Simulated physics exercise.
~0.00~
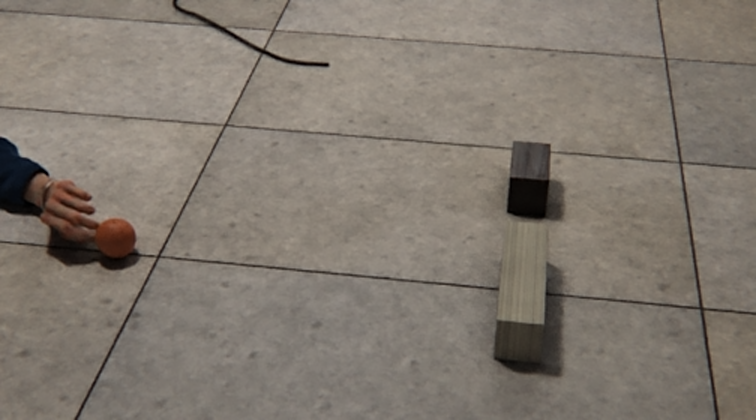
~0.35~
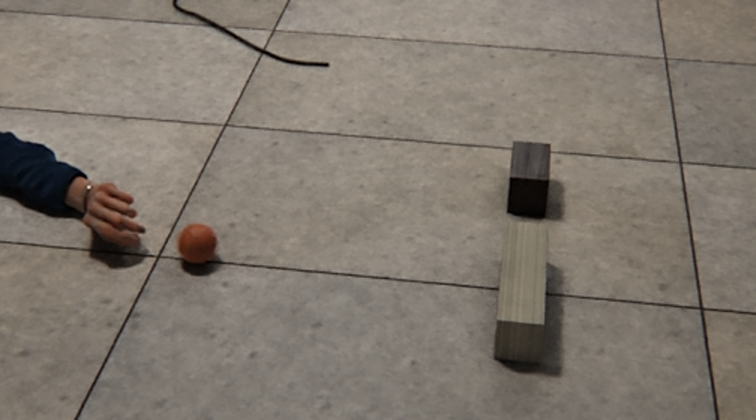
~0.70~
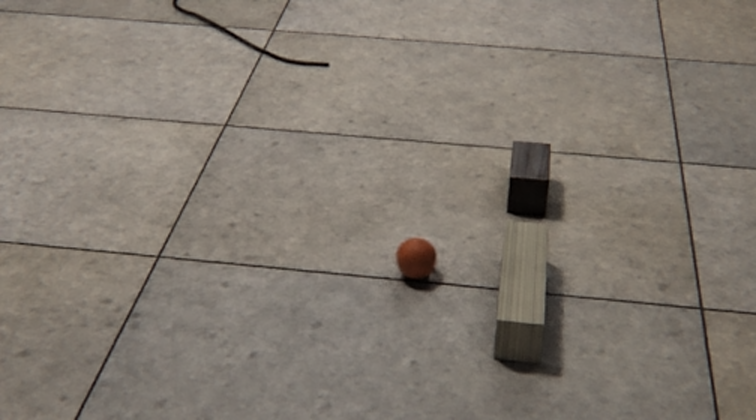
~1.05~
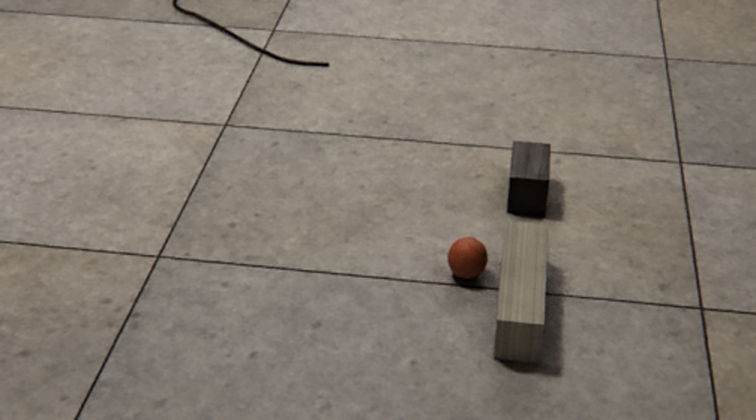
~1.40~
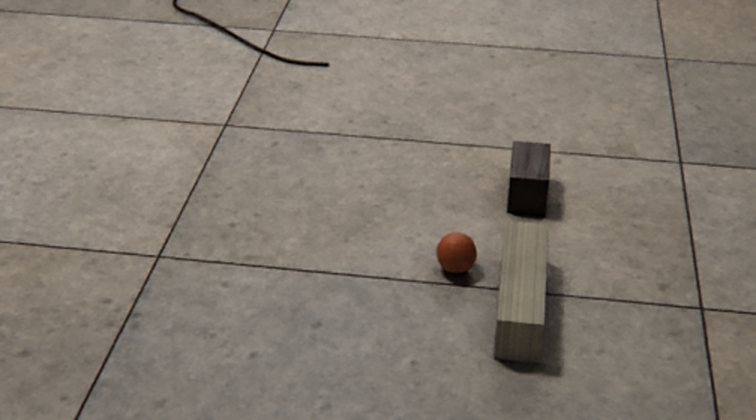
The video shows a hand releasing an orange ball that rolls right across a tiled floor toward a pale block and a smaller black block. The hand draws back out of view, and the ball reaches the pale block's side and bounces slightly back to the left.
